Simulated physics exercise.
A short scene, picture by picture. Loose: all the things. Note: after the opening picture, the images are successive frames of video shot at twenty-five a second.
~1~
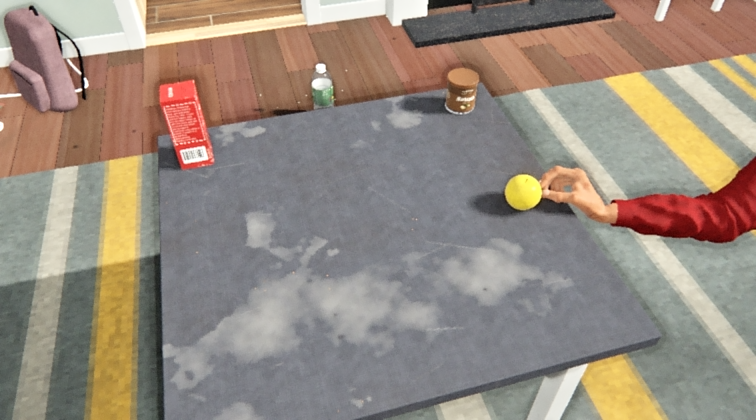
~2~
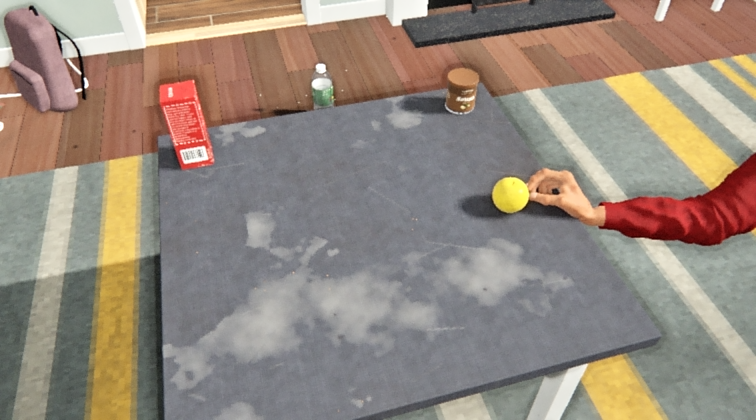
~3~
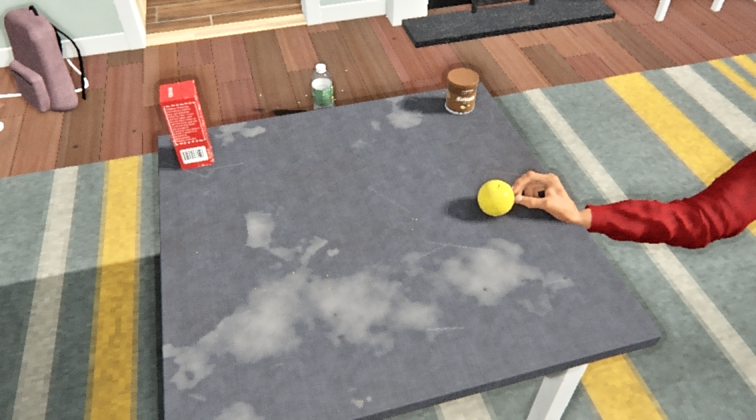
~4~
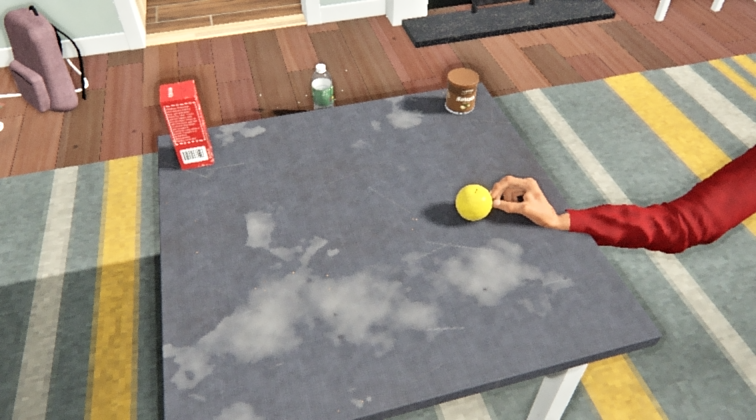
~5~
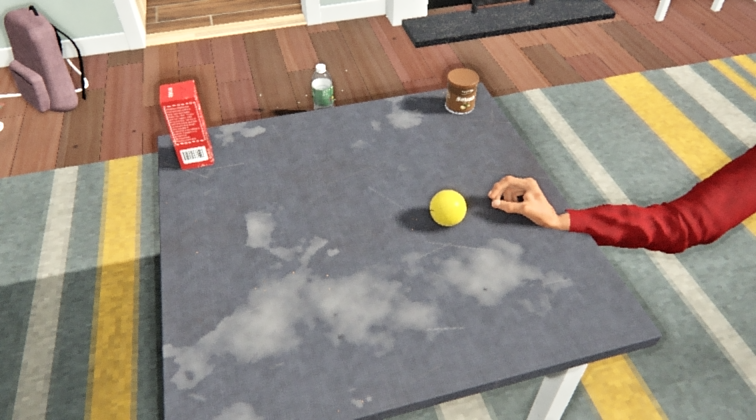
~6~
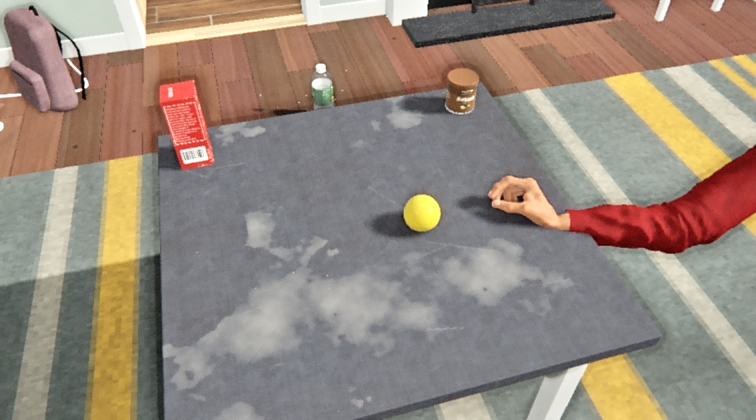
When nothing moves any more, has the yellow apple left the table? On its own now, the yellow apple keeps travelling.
Yes, it is off the table.
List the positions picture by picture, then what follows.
The first picture shows under the hand; yellow apple (523, 192).
The second picture shows under the hand; yellow apple (510, 195).
The third picture shows under the hand; yellow apple (496, 198).
The fourth picture shows yellow apple (474, 203).
The fifth picture shows yellow apple (448, 208) rolled about its own width.
The sixth picture shows yellow apple (422, 214) rolled about its own width.
Then, 0.20 s after the last picture, yellow apple rolled well along near (294, 240).
Then, 0.50 s after the last picture, yellow apple now off the table.
Then, 0.80 s after the last picture, things are still on the move.
By the end, off the table, yellow apple.
